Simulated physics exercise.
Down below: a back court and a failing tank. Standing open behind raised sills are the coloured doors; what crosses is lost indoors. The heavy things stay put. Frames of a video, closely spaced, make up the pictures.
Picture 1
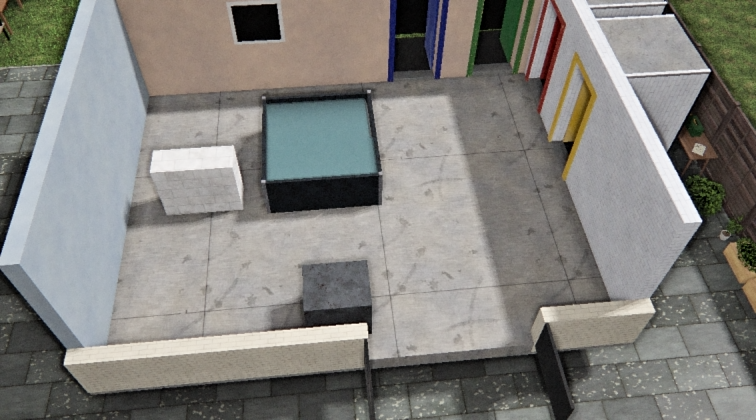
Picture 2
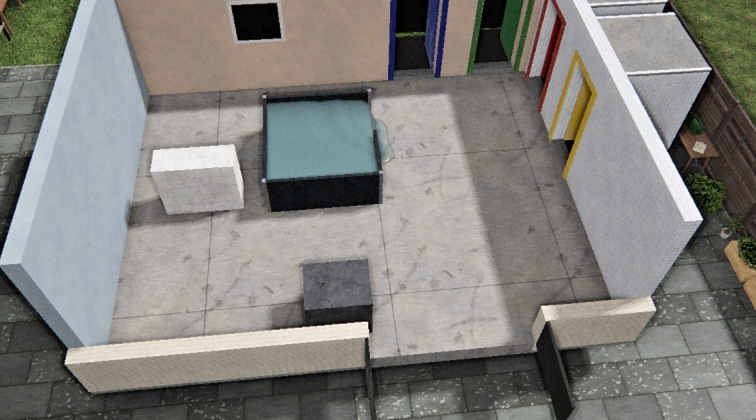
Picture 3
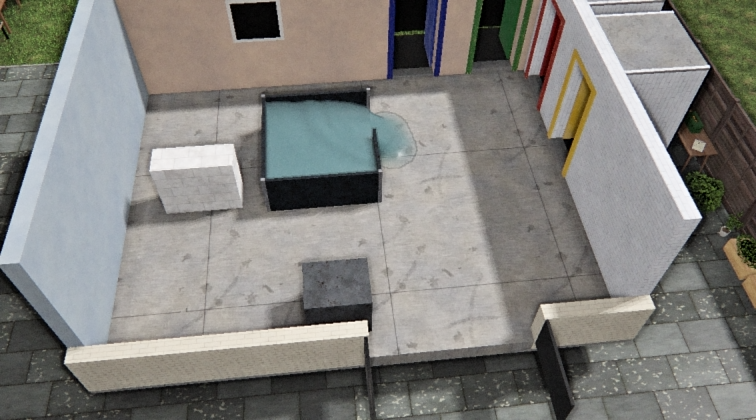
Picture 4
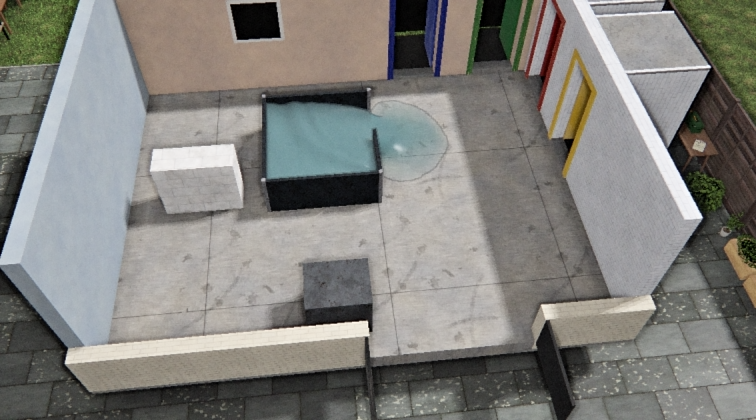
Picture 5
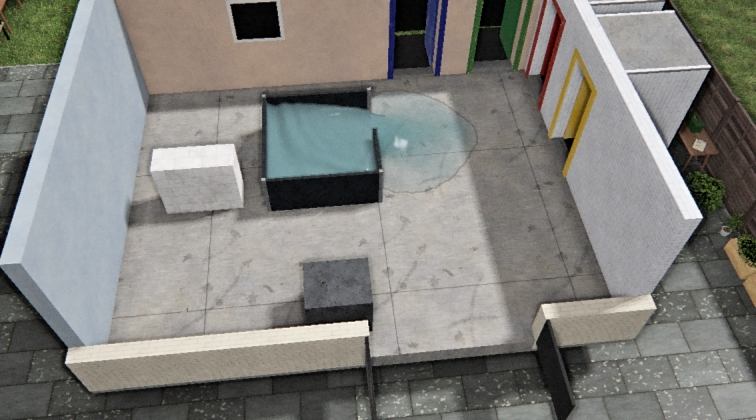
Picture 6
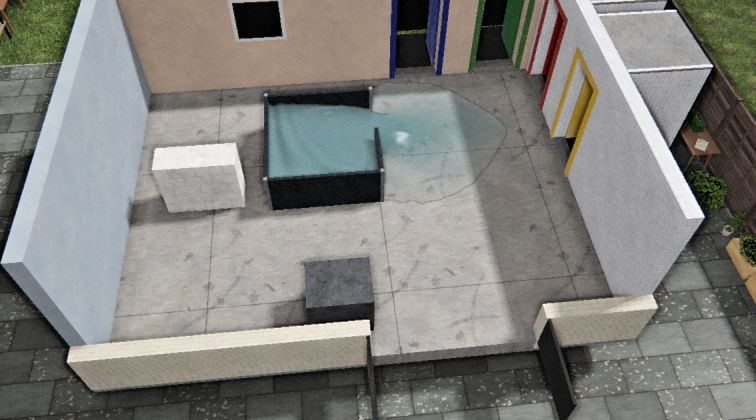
Water in an open dark tank burst out through a gap in its right side and spread steadily rightward across the grey floor of the walled court, fanning toward the red and yellow doors.
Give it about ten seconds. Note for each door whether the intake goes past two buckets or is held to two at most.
Red door: Past two; green door: Past two; yellow door: Past two; blue door: Past two.
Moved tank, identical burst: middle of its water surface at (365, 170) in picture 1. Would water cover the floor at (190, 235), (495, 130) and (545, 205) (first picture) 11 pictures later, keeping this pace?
In that order: Not reached, reached by the flood, reached by the flood.
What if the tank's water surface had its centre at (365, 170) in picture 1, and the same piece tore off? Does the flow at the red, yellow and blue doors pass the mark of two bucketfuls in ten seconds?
Red exceeds the threshold, yellow exceeds the threshold, blue falls short.
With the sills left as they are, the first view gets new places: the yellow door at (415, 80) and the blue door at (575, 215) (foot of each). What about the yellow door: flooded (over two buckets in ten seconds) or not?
Observation - yellow door ends up higher.
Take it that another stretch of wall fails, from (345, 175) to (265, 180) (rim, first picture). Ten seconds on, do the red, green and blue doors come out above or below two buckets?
Briefly, red remains below the limit, green remains below the limit, and blue remains below the limit.
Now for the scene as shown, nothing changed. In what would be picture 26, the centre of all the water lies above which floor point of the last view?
Roughly (407, 151) in the last picture.
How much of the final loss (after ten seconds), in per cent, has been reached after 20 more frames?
Estimate: 50 %.
A moment on, water covers 25 % of the floor; the red door under two buckets in, the green door wet at the sill, nothing in, the yellow door under two buckets in, the blue door under two buckets in.
Next, water covers 30 % of the floor; the red door over two buckets in, the green door under two buckets in, the yellow door far over two buckets in, the blue door over two buckets in.
Then, water covers 30 % of the floor; the red door far over two buckets in, the green door over two buckets in, the yellow door far over two buckets in, the blue door over two buckets in.
Later, water covers 45 % of the floor; the red door far over two buckets in, the green door far over two buckets in, the yellow door far over two buckets in, the blue door far over two buckets in.
In the end, water covers 65 % of the floor; the red door far over two buckets in, the green door far over two buckets in, the yellow door far over two buckets in, the blue door far over two buckets in.
